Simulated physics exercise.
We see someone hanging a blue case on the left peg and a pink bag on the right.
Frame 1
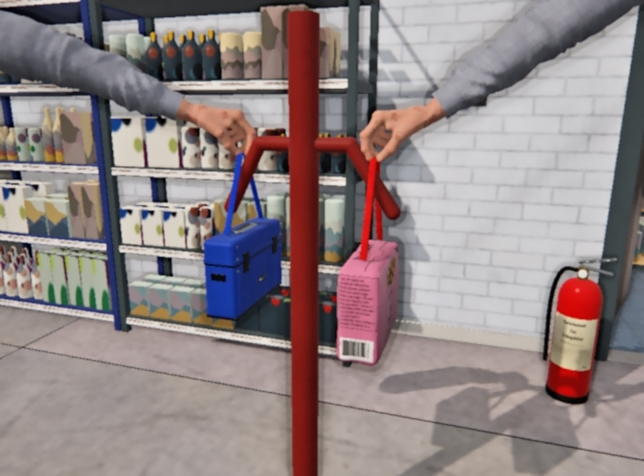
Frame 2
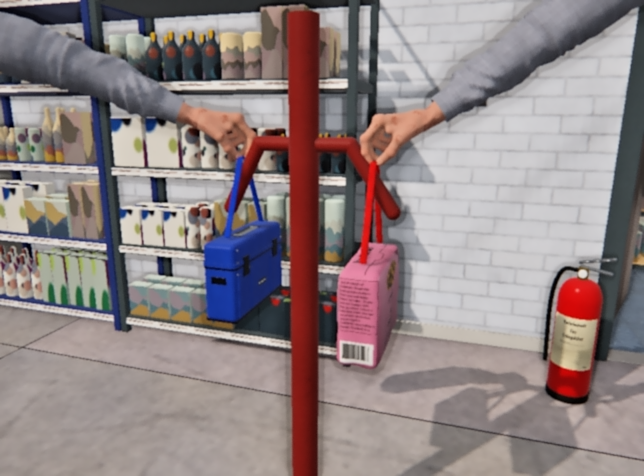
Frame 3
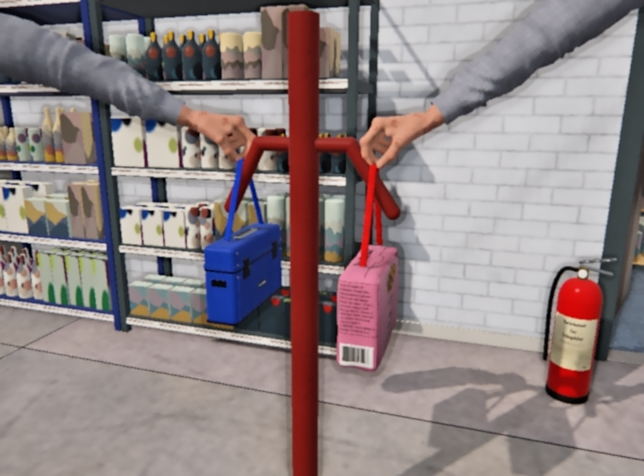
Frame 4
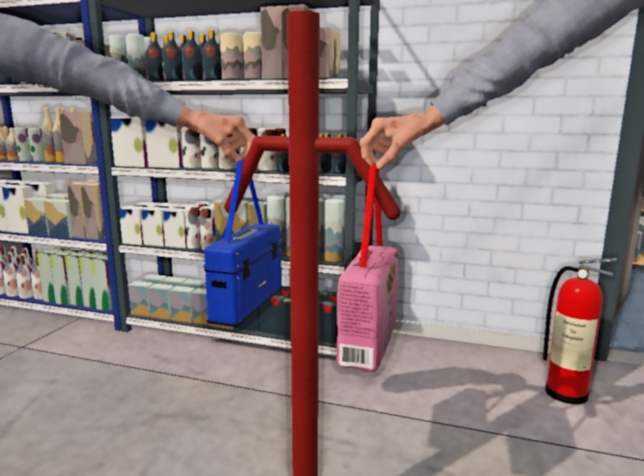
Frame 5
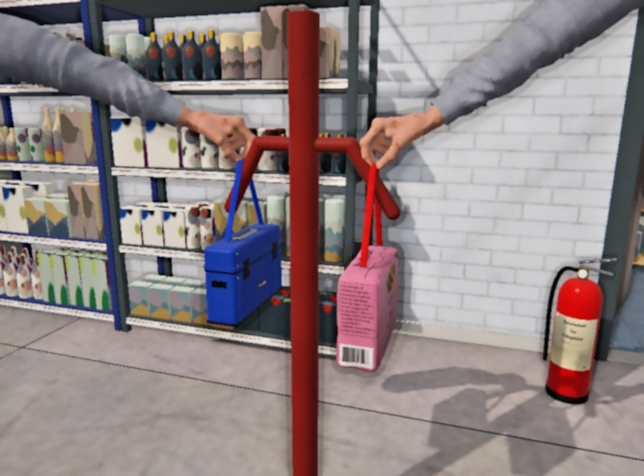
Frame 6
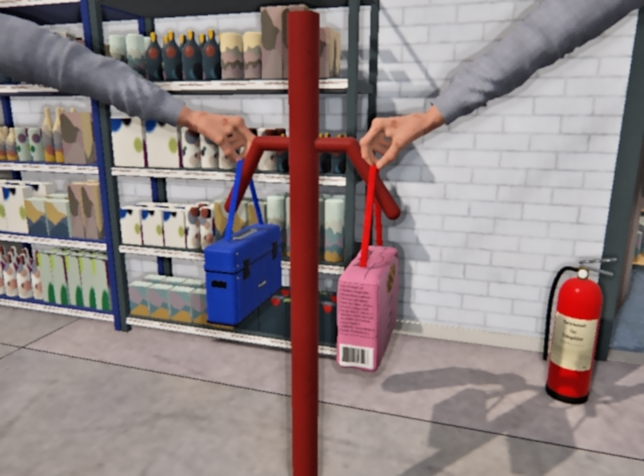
Two hands hold a blue case and a pink bag almost still beside a red stand.
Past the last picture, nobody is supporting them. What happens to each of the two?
One by one: The blue case drops off; the pink bag drops off.
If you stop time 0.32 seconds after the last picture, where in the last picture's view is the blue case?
Position at that time: Roughly (251, 398).
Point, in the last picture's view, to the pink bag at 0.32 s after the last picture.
It has got to (366, 437) by then.
Then, 0.32 s on from there, blue case falling near (251, 398); pink bag falling near (366, 437).
Then, 0.56 s on from there, blue case on the floor; pink bag on the floor.
In the end, blue case on the floor; pink bag on the floor. The blue case comes down and the pink bag slips off its peg.
